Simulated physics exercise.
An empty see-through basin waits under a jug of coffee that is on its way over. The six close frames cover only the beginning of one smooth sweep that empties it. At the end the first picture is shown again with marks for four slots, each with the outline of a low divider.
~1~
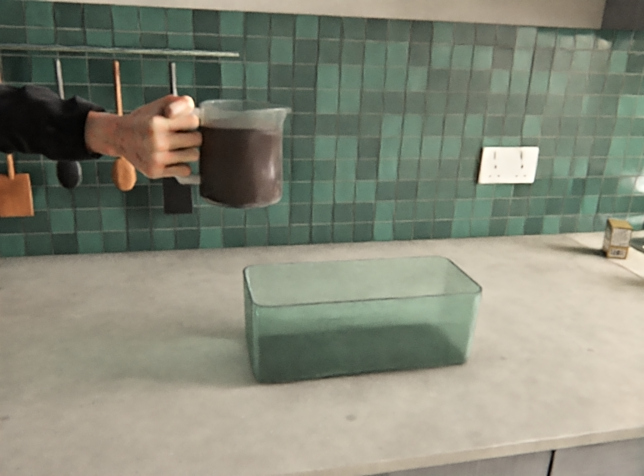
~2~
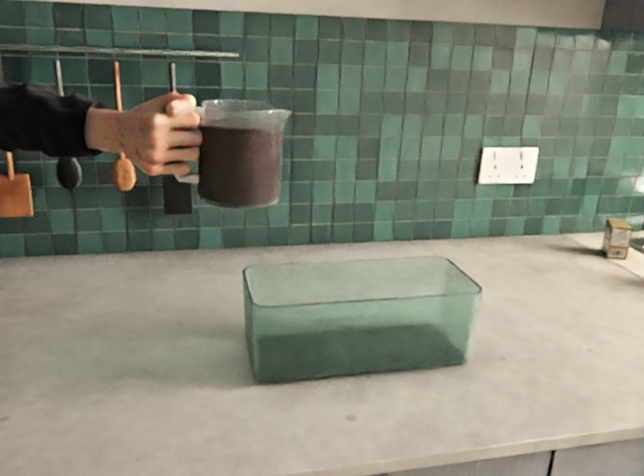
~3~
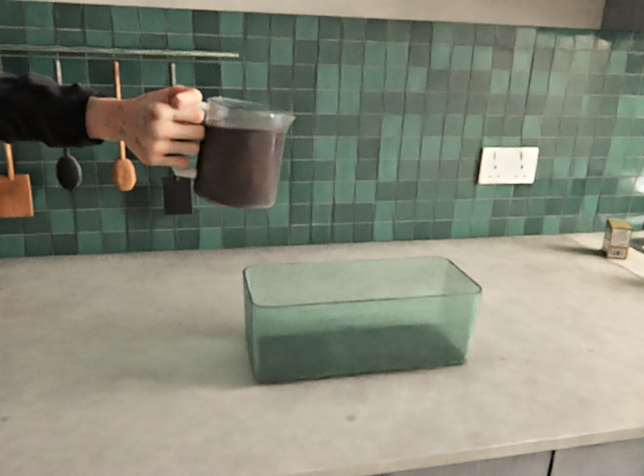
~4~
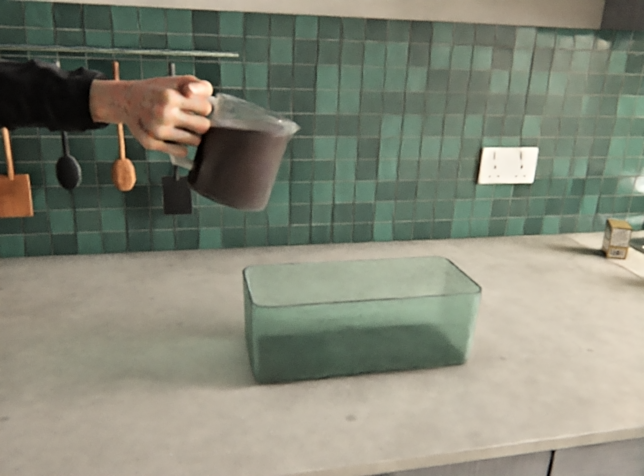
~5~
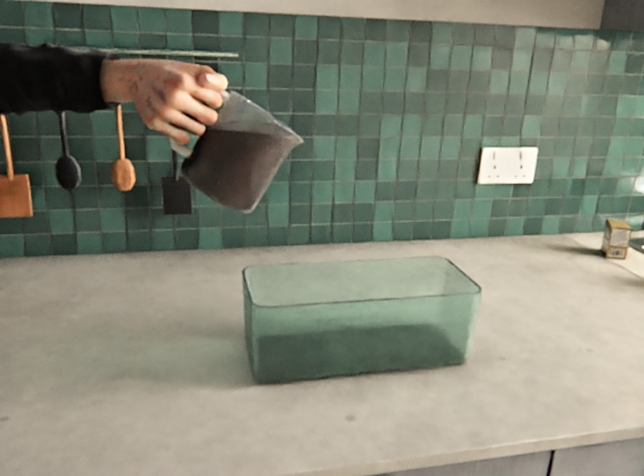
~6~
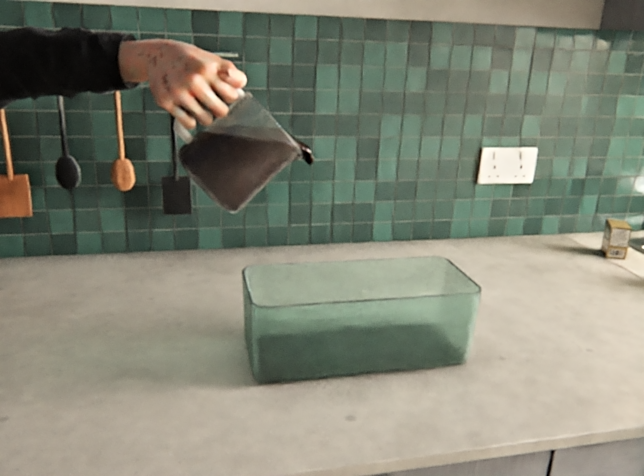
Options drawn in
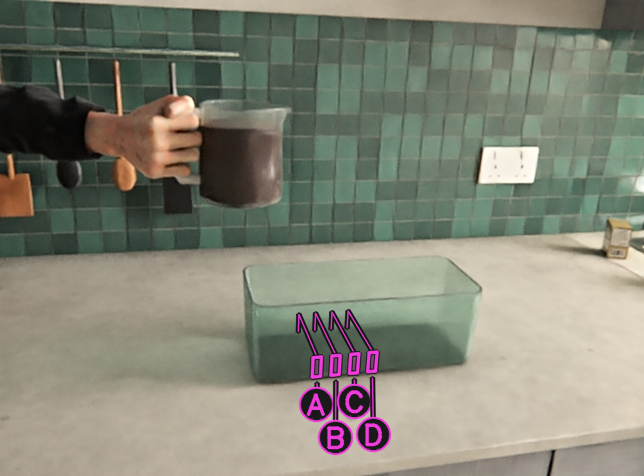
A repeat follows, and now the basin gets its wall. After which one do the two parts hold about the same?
C.
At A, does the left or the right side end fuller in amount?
The right side.
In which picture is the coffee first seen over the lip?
Picture 6.
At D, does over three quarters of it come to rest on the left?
No, it does not.
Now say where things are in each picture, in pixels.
The first picture shows upright, lip at (289, 108); basin from (253, 380) to (468, 360); nothing has left yet.
The second picture shows tipped about 2°, lip at (290, 111); nothing has left yet.
The third picture shows tipped about 9°, lip at (294, 117); nothing has left yet.
The fourth picture shows tipped about 19°, lip at (299, 127); nothing has left yet.
The fifth picture shows tipped about 32°, lip at (302, 140); nothing has left yet.
The sixth picture shows tipped about 47°, lip at (303, 157); coffee is over the lip, down to (308, 161).
In magenta, A at (317, 383); B at (335, 381); C at (354, 379); D at (372, 377).
With A, about 10 % ends left of the wall and 88 % right of it.
With B, about 14 % ends left of the wall and 84 % right of it.
With C, about 45 % ends left of the wall and 54 % right of it.
With D, about 69 % ends left of the wall and 19 % right of it; 12 % is lost outside.
